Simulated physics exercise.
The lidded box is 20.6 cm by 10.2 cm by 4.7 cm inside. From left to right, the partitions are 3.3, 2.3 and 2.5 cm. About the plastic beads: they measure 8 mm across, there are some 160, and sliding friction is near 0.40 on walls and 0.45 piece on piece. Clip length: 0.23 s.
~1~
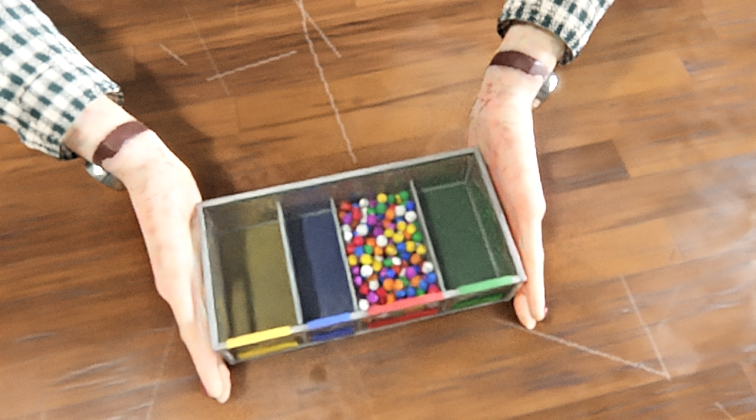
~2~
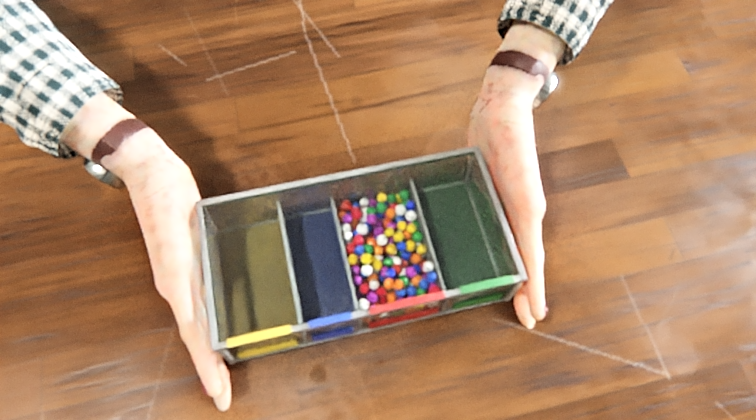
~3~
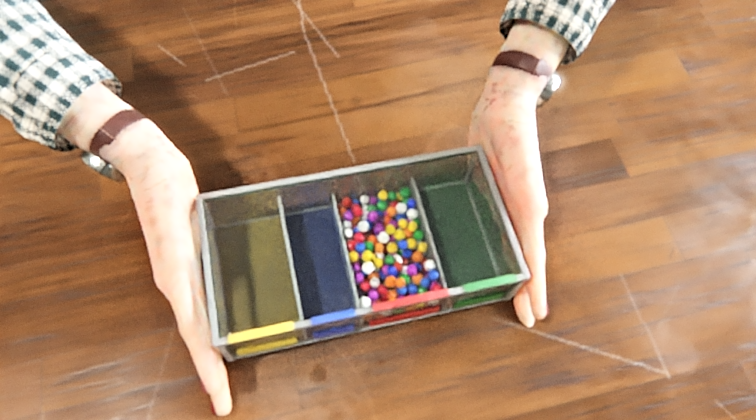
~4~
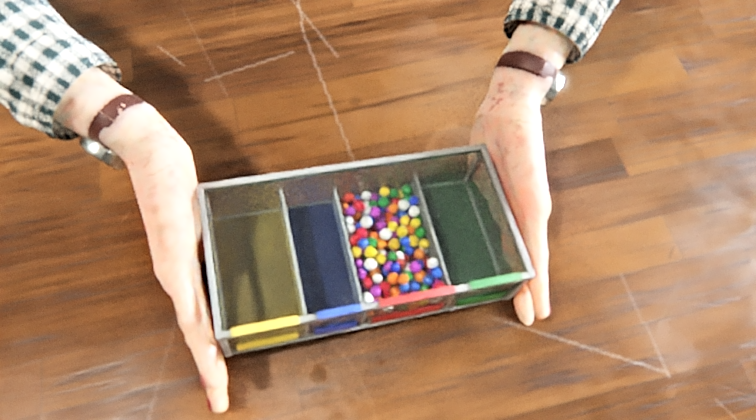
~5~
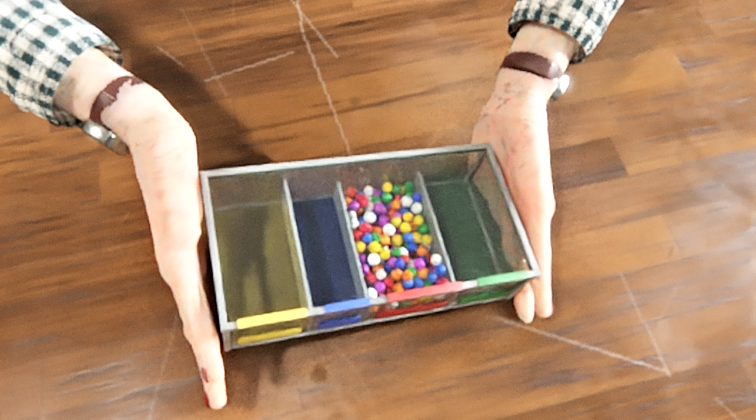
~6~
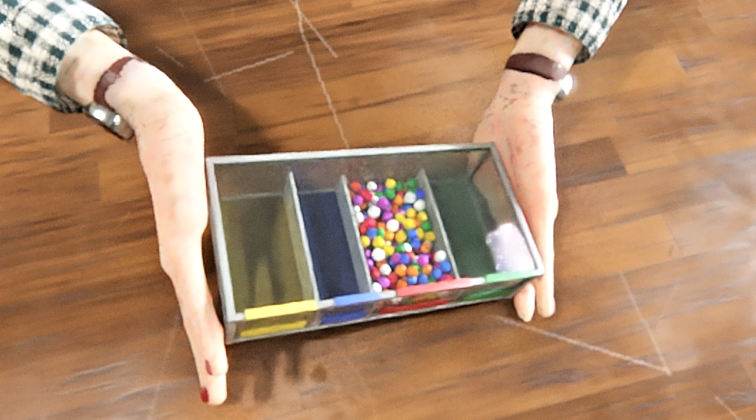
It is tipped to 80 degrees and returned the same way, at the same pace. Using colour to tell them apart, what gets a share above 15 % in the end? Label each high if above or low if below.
Red compartment: High; blue compartment: Low; green compartment: High; yellow compartment: Low.
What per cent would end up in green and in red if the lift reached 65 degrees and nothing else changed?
Green 15 %, red 85 %.
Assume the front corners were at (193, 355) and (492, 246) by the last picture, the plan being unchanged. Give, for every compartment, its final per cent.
Final shares, in per cent - red: 45, blue: 20, green: 0, yellow: 35.
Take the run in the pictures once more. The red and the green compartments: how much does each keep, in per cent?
Red 65 %, green 35 %.
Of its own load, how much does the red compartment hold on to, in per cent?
I'd put it at roughly 70 per cent.
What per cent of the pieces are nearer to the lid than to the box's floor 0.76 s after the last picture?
Around 20 in a hundred, give or take.
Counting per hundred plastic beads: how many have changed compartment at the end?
Result: Roughly 35 %.
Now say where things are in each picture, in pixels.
The first picture shows box tilt 0 degrees, front corners at (219, 345) and (518, 276); red 100 %.
The second picture shows box tilt 1 degrees, front corners at (219, 344) and (519, 276).
The third picture shows box tilt 3 degrees, front corners at (219, 340) and (522, 275), lowest corner right front.
The fourth picture shows box tilt 7 degrees, front corners at (222, 333) and (527, 273), lowest corner right front.
The fifth picture shows box tilt 12 degrees, front corners at (227, 324) and (532, 272), lowest corner right front.
The sixth picture shows box tilt 16 degrees, front corners at (235, 315) and (537, 270), lowest corner right front; red 100 %.
Then, 0.76 s after the last picture, tilt 80 degrees; red 85 %, green 15 %.
Then, 1.27 s after the last picture, tilt 35 degrees; red 65 %, green 35 %.
Then, 1.85 s after the last picture, tilt 0 degrees; red 65 %, green 35 %.
In the end, red 65 %, blue 0 %, green 35 %, yellow 0 %.
